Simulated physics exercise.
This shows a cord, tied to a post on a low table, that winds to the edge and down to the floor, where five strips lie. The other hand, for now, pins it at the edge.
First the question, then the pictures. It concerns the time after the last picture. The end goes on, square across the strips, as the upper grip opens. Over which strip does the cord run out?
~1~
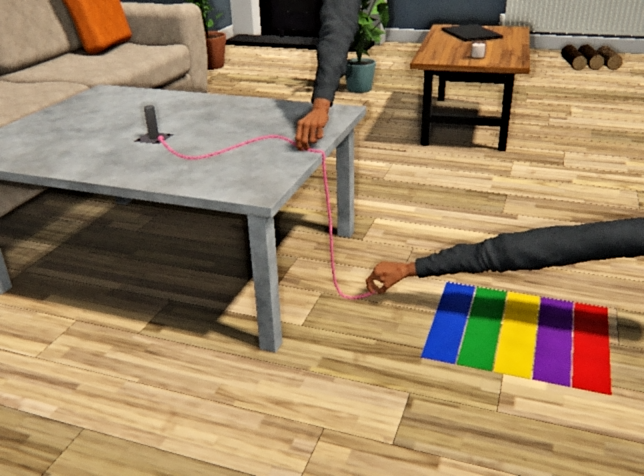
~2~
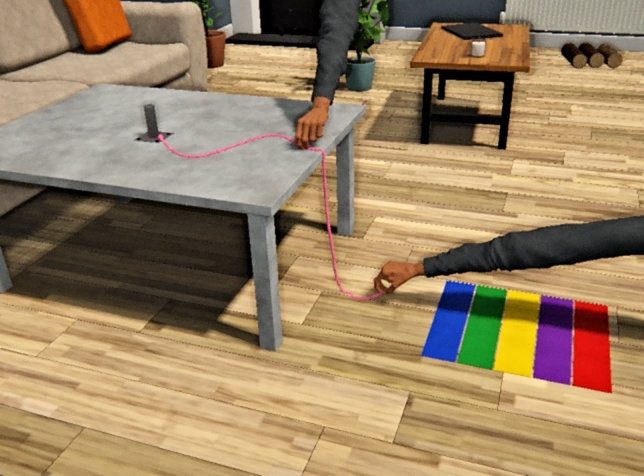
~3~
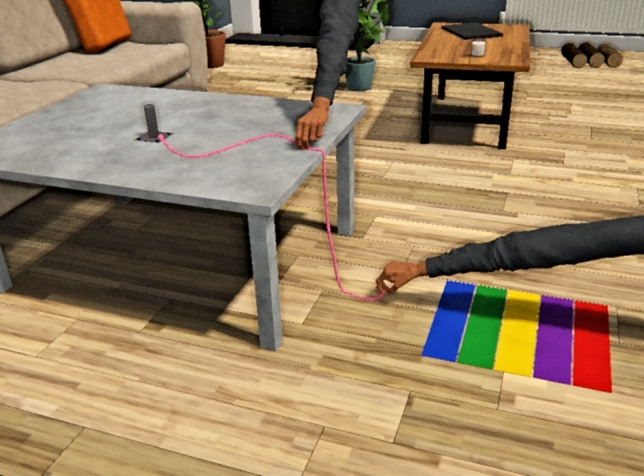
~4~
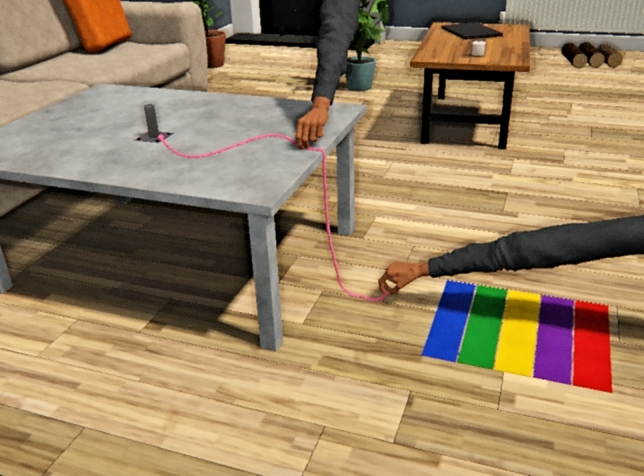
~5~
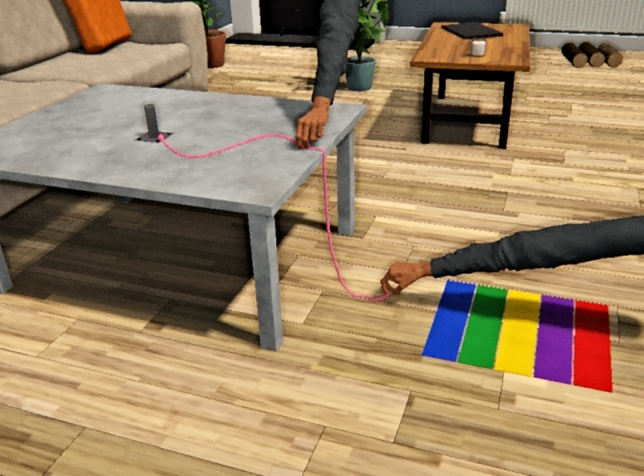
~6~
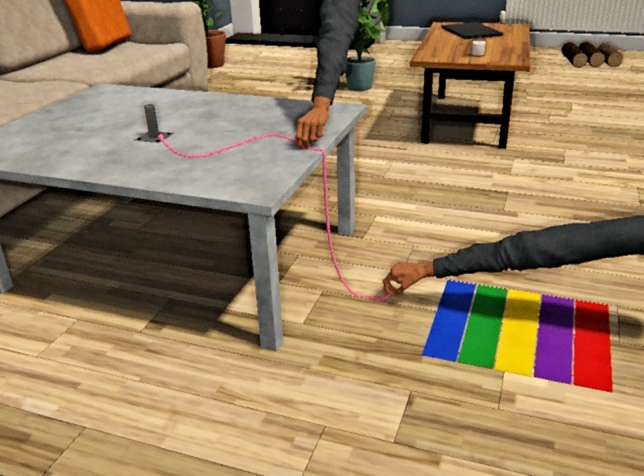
Over the purple strip.
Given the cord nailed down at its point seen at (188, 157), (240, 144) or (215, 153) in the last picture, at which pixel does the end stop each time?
Roughly (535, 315), (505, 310) and (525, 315), in that order.
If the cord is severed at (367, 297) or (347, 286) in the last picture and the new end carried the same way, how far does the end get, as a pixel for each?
Roughly at (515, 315) the first time and at (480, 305) the second.
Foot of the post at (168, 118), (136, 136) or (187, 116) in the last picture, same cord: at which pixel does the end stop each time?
In order, near (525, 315), (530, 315) and (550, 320).
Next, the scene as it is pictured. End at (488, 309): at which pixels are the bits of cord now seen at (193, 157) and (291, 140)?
The two spots land somewhere near (227, 143) and (325, 172).
Soon after, end near (488, 309); over green.
After that, end near (531, 316); over yellow.
At the stop, end near (558, 321); over purple. It gets as far as the purple strip.
